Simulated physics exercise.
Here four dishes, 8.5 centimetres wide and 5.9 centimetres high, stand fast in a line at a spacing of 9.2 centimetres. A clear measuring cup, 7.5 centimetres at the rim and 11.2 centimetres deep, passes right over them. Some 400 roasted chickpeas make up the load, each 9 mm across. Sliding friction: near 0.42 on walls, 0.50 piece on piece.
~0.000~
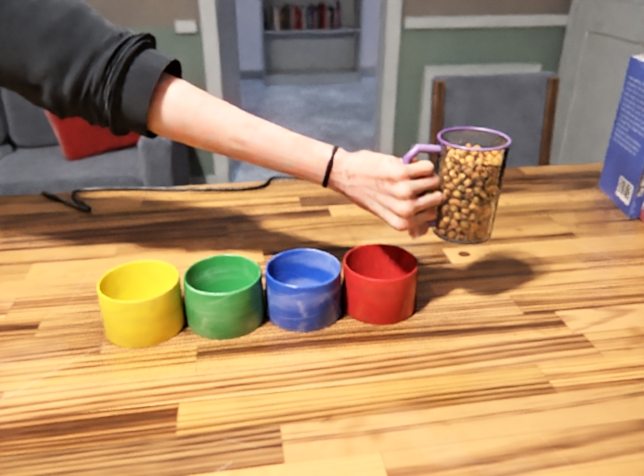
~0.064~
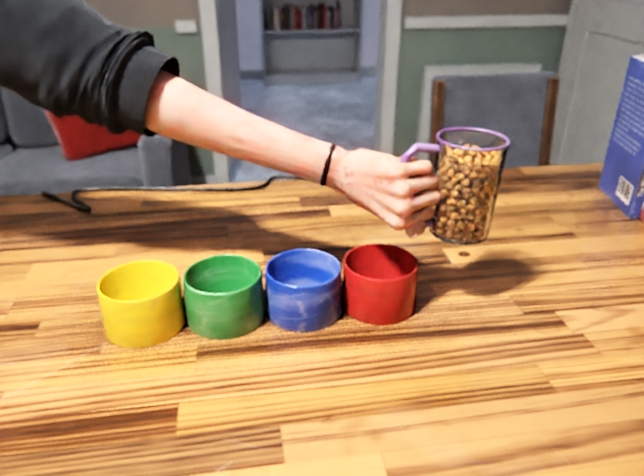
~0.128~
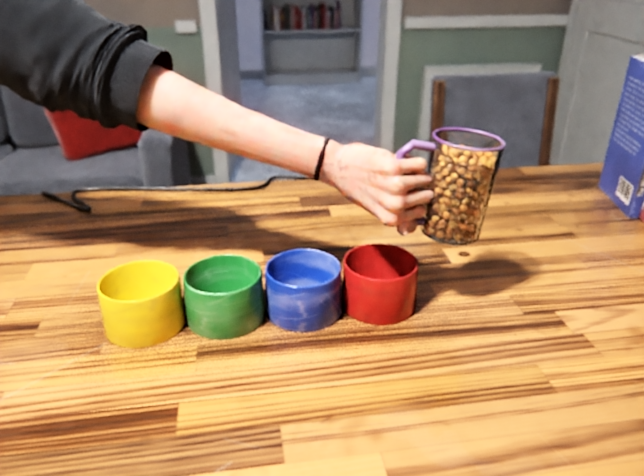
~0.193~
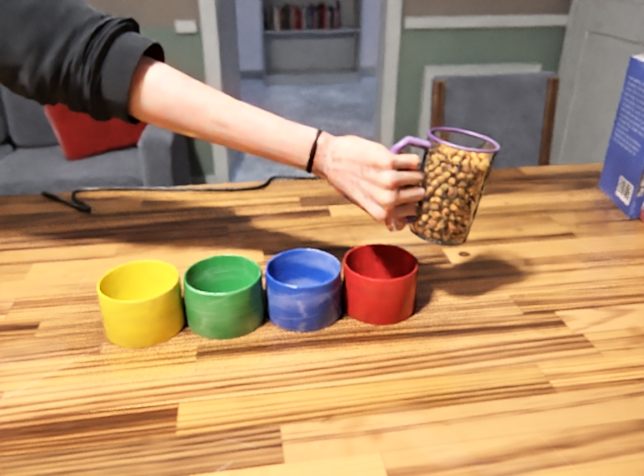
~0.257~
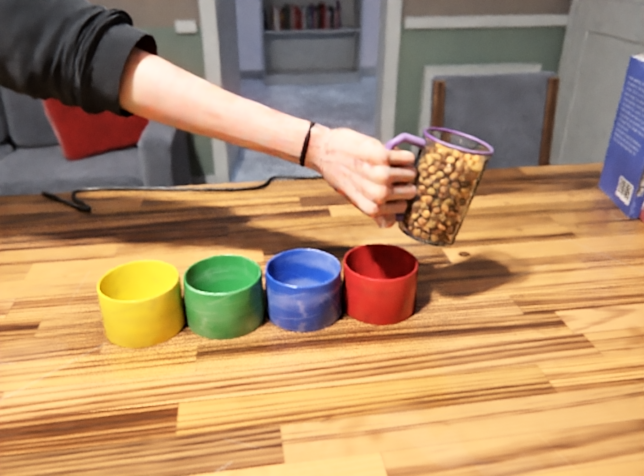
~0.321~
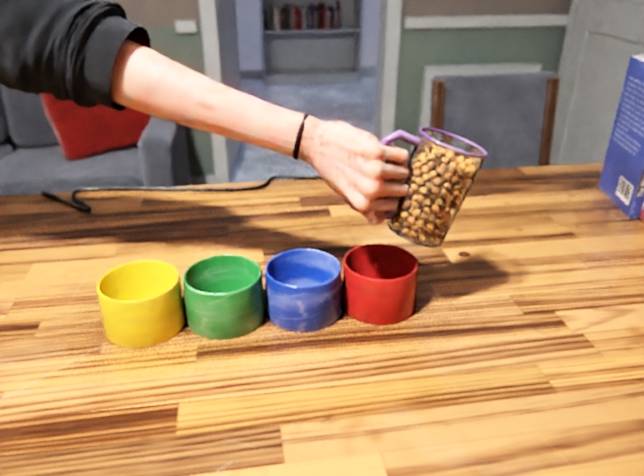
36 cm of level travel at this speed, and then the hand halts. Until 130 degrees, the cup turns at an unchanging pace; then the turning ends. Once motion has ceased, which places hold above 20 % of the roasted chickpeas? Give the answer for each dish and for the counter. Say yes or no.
Red dish: No, blue dish: Yes, green dish: Yes, yellow dish: No, counter: No.
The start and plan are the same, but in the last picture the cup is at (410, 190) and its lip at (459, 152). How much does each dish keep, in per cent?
Dish by dish: Red 0 percent, blue 0 percent, green 90 percent, yellow 0 percent.
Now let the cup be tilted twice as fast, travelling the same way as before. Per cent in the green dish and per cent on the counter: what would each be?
Green: 0, counter: 10.
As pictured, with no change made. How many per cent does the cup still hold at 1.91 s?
It works out to about 40 per cent of the load.
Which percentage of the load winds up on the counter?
I'd reckon around 10 per cent.
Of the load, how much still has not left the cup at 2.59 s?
It comes out close to 0 per cent.
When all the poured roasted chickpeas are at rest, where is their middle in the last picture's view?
About (286, 297).
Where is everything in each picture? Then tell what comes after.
Cup at (467, 187), tilt 0 degrees, lip at (506, 137), moved 0.0 cm; middle of the pieces at (471, 189); red dish at (381, 261); blue dish at (303, 267); green dish at (223, 274); yellow dish at (139, 280), in the first frame.
Cup at (465, 187), tilt 1 degrees, lip at (505, 138), moved 0.3 cm; middle of the pieces at (469, 189), in the second frame.
Cup at (459, 187), tilt 5 degrees, lip at (501, 140), moved 1.0 cm; middle of the pieces at (462, 190), in the third frame.
Cup at (450, 188), tilt 9 degrees, lip at (495, 144), moved 2.1 cm; middle of the pieces at (453, 190), in the fourth frame.
Cup at (442, 188), tilt 14 degrees, lip at (489, 147), moved 3.0 cm; middle of the pieces at (445, 191), in the fifth frame.
Cup at (433, 189), tilt 18 degrees, lip at (483, 151), moved 4.0 cm; middle of the pieces at (436, 192); red dish at (381, 261); blue dish at (303, 267); green dish at (223, 274); yellow dish at (139, 280). The cup turns about 70 degrees a second and travels 15 cm a second, in the sixth frame.
After 1.27 s, tilt 83 degrees; cup holds 100 %.
After 1.91 s, tilt 127 degrees; cup holds 40 %, red 5 %, blue 45 %, green 5 %.
Then, at 2.59 s, tilt 130 degrees; cup holds 0 %, red 5 %, blue 50 %, green 35 %.
At rest (2.9 s), red 5 %, blue 50 %, green 35 %, yellow 0 %, counter 10 %.
